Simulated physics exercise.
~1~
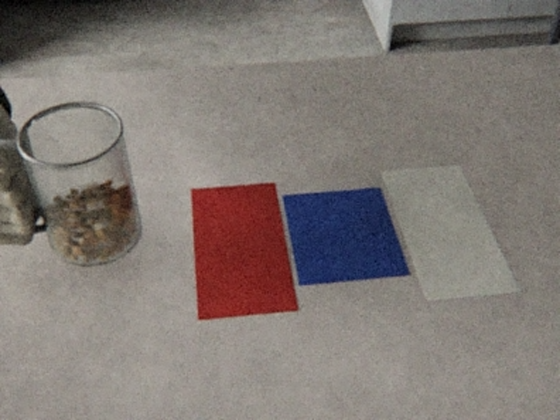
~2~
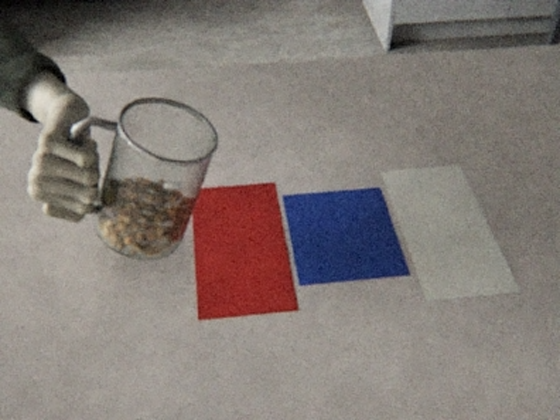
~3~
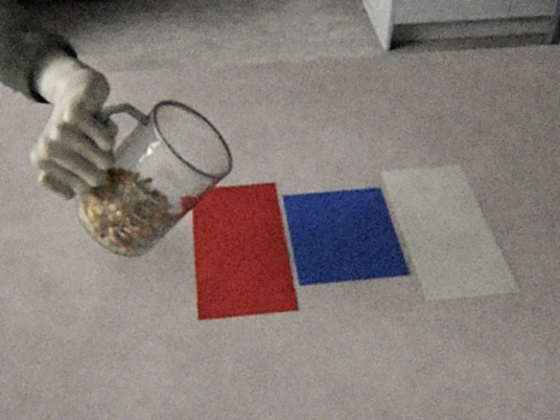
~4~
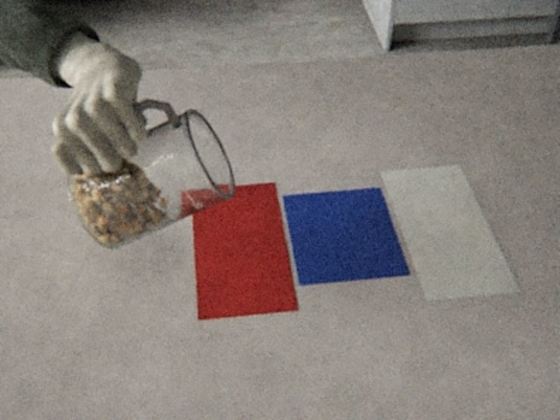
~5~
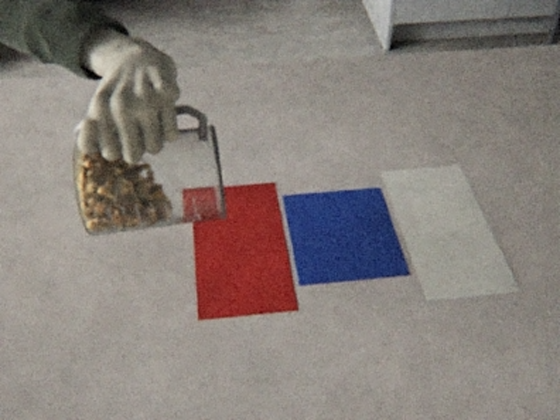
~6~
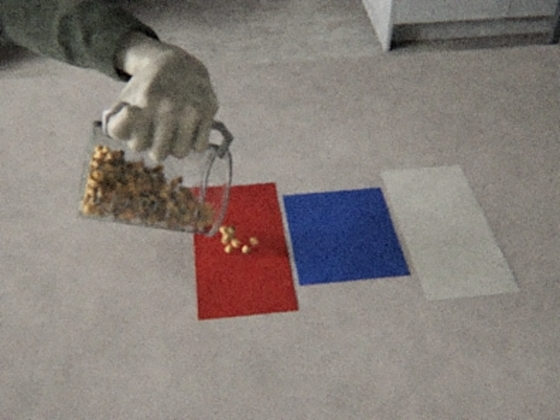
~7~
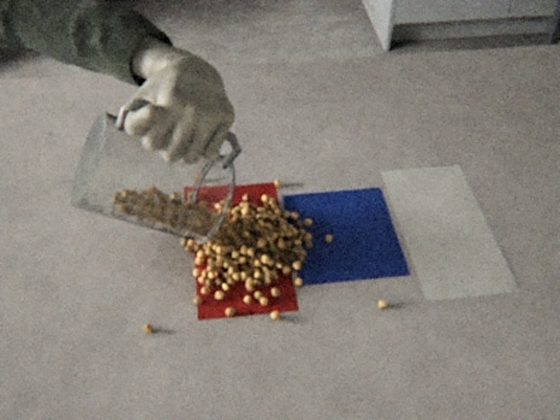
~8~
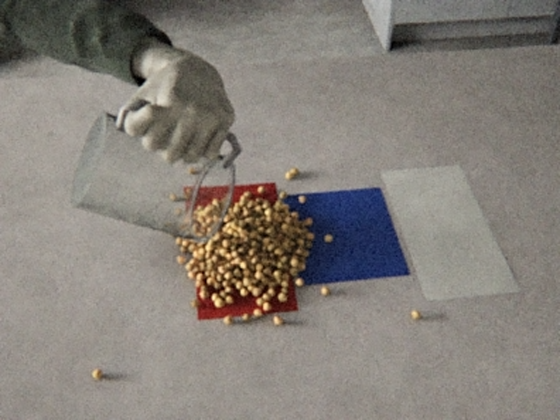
Gloved-looking hand lifting and tipping a clear jug, pouring chickpeas into a heap mostly on the red mat, some scattering beyond.
